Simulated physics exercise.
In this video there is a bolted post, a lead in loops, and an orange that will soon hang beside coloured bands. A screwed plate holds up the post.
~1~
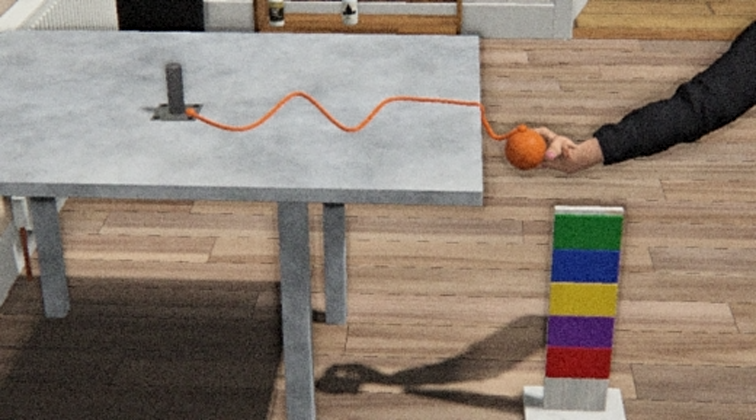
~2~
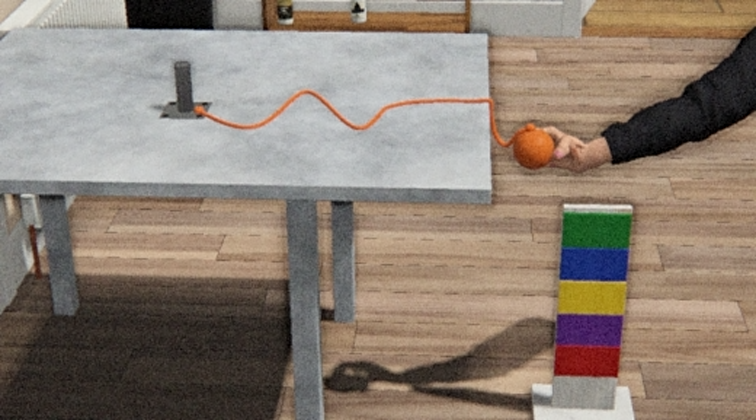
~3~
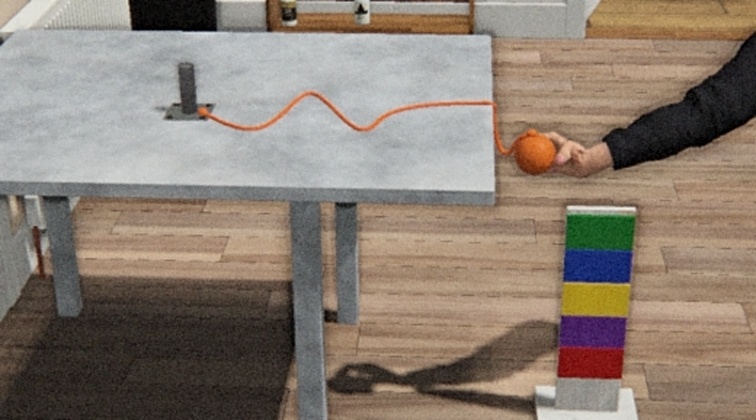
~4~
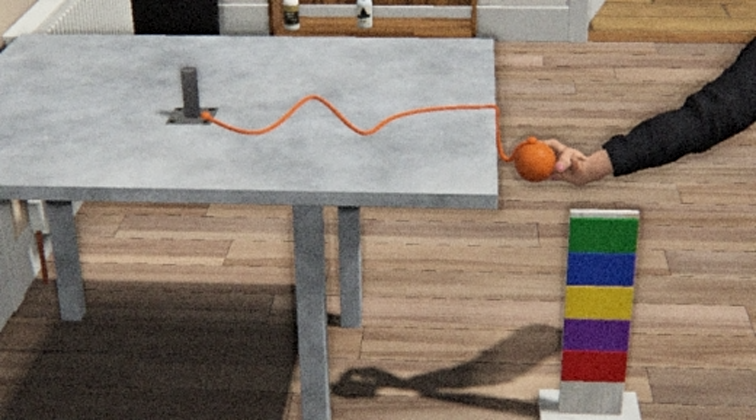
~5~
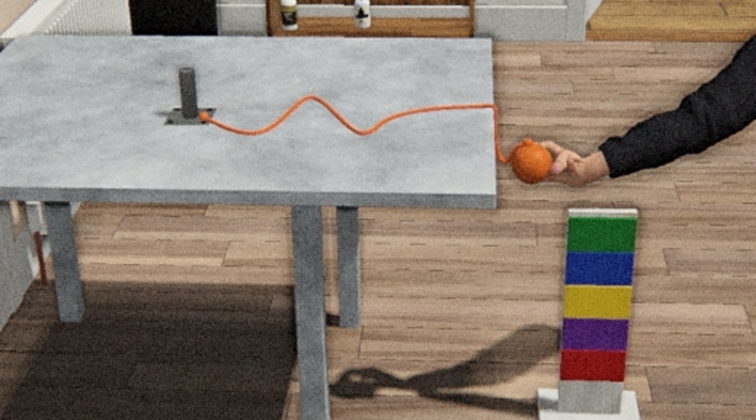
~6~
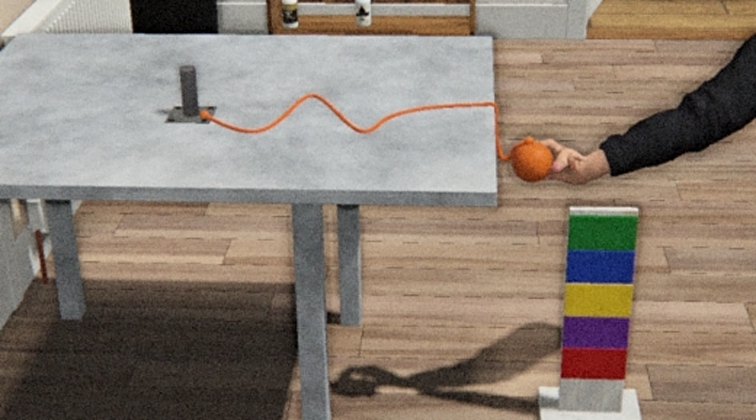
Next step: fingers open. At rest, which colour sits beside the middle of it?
Its centre is beside red.
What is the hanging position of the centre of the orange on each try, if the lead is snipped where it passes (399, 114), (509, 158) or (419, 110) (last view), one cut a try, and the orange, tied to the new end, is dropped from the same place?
First (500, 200), then (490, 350), then (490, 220).
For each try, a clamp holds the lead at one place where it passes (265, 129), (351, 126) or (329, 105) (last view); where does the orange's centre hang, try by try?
For the three tries you'd see (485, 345), (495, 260) and (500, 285).
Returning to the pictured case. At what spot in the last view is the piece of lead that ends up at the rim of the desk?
It's the one at (358, 130).
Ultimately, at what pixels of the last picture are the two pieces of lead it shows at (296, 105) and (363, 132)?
Roughly at (358, 115), and the other roughly at (495, 127).
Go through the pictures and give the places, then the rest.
In the first picture, orange (525, 150); green (588, 234); blue (586, 268); yellow (583, 300); purple (581, 333); red (578, 364).
In the second picture, orange (534, 149); lead through (230, 125) (288, 103) (334, 112) (382, 112) (469, 101).
In the third picture, orange (535, 154).
In the fourth picture, orange (535, 162); lead through (237, 131) (295, 109) (341, 117) (393, 118) (486, 107).
In the fifth picture, orange (531, 164).
In the sixth picture, orange (532, 162); lead through (236, 129) (294, 107) (340, 115) (392, 116) (485, 105).
Early on, orange near (517, 340); level with purple.
Midway, orange near (462, 364); level with red.
Near the end, orange near (504, 363); level with red.
Finally, orange near (480, 363); level with red. Its middle rests at the red band.
